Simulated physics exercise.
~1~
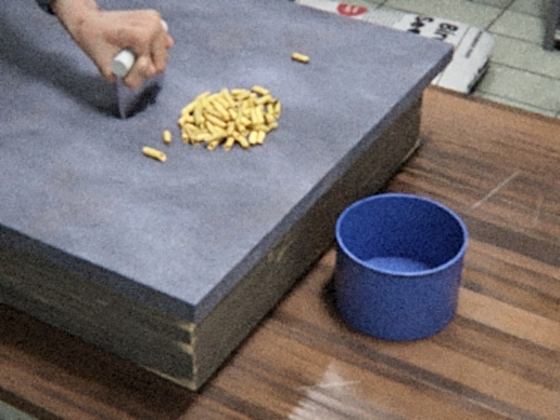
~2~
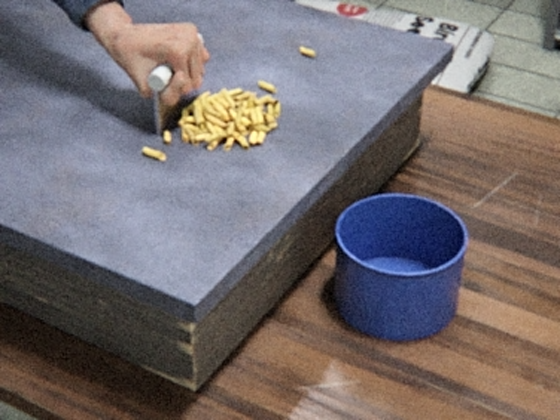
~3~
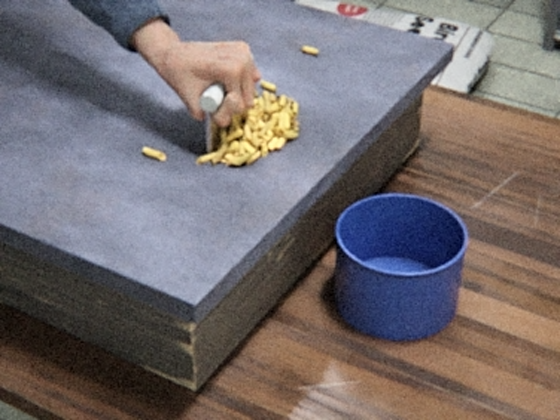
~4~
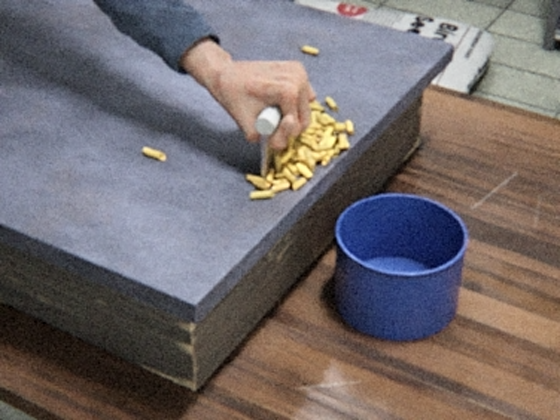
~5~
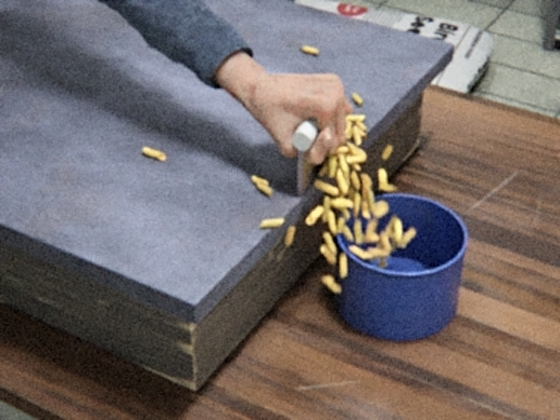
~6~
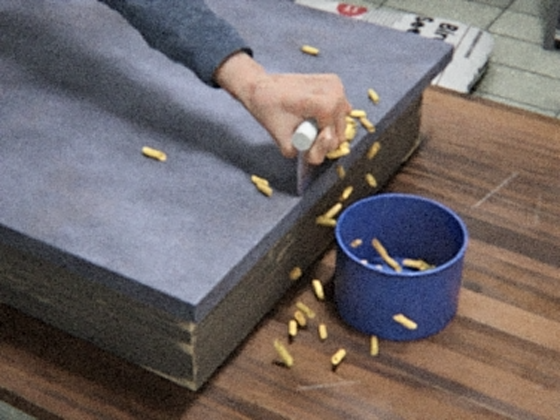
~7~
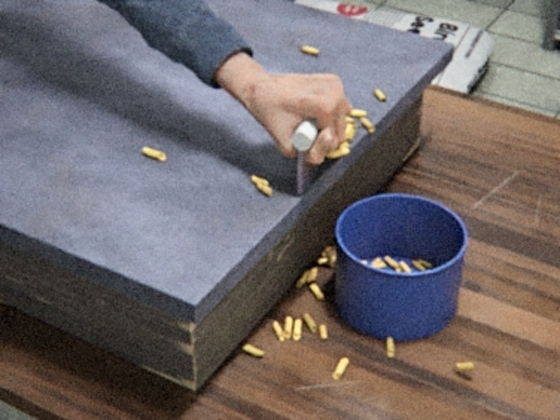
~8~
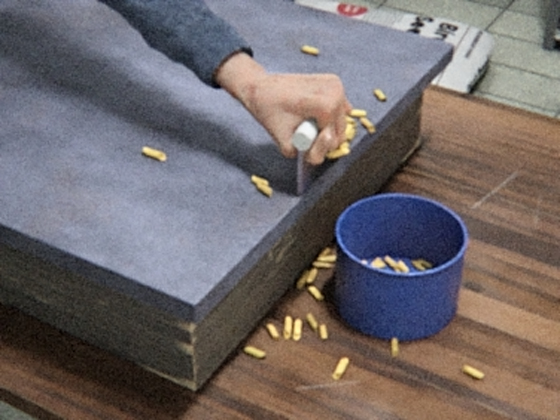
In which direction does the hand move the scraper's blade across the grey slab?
The blade moves to the right, pushing the yellow pieces toward the edge of the slab near the blue pot.
